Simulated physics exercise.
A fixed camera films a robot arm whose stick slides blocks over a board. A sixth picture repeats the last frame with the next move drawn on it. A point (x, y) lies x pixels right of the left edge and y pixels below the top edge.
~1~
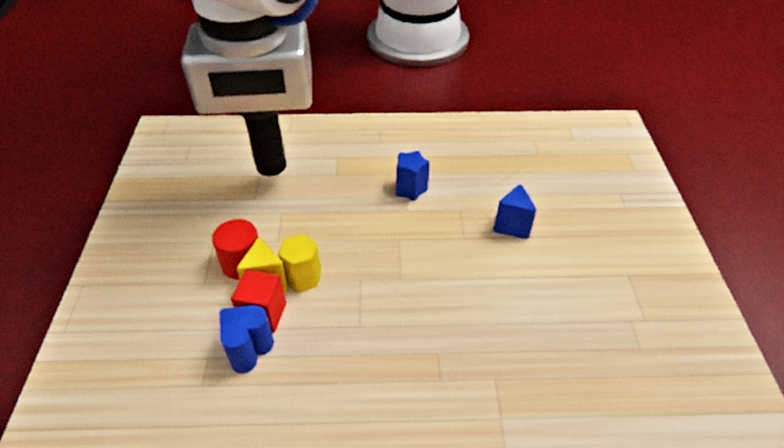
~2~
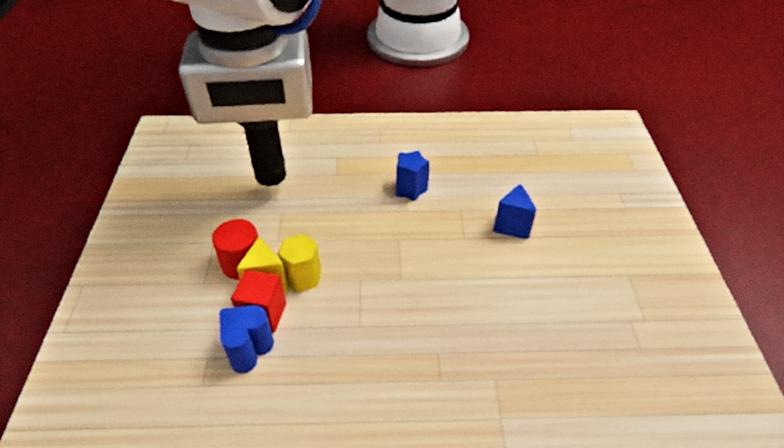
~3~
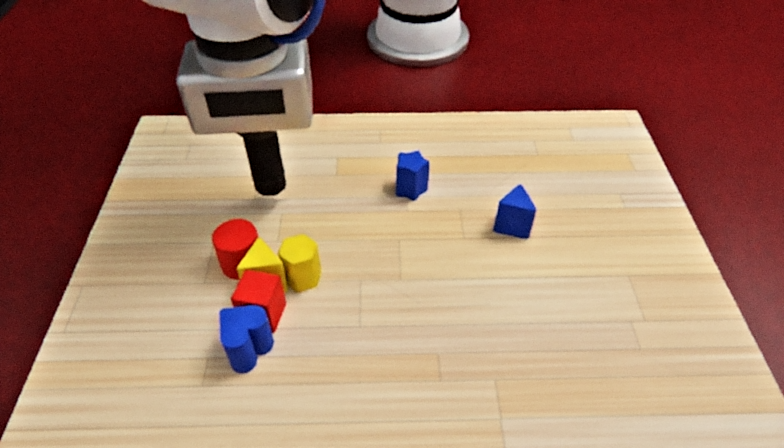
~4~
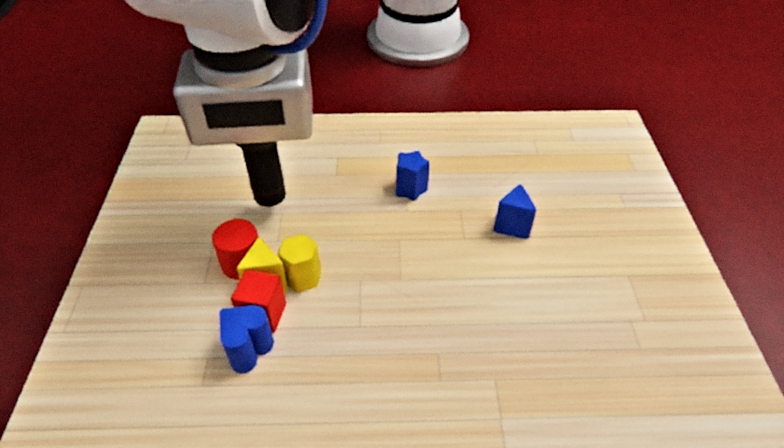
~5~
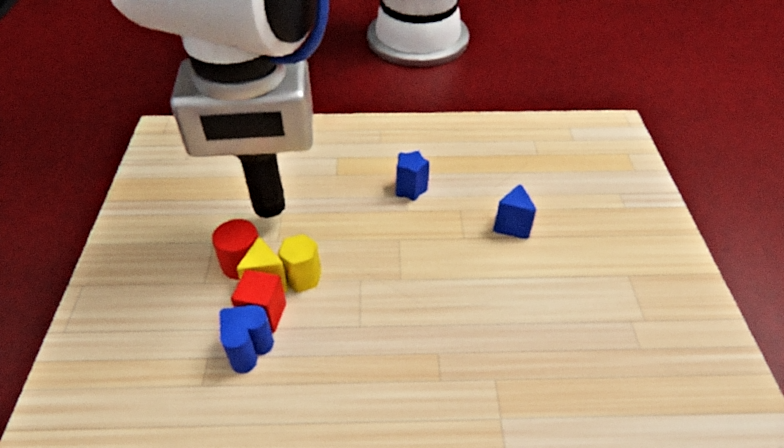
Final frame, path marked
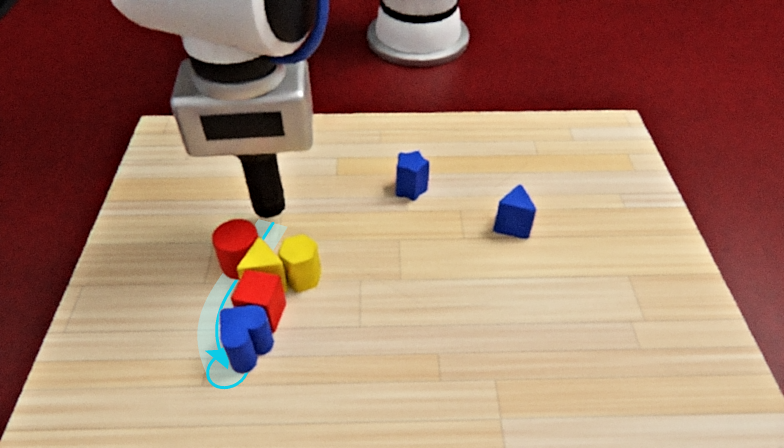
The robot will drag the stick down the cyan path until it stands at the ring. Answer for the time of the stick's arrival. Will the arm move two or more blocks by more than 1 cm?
I expect so.
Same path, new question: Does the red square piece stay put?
I expect so.
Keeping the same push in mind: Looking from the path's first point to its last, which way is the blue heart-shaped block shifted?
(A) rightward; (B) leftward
My pick is B.
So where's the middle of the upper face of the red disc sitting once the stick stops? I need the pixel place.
At (159, 325).
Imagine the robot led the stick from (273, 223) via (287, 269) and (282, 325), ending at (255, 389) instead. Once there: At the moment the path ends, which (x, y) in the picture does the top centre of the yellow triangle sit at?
When the path ends, it will be at (243, 272).
The drawn path runs from (273, 223) via (246, 265) and (219, 314), ending at (228, 369).
What follows on the original path. One third of the way, stick at (241, 250); red disc at (209, 264).
Two thirds of the way, stick at (213, 301); red disc at (166, 311).
At the end, stick at (222, 355); red disc at (159, 325); blue heart-shaped block at (262, 341), turned 60° anticlockwise; red square piece not moved; yellow triangle not moved.
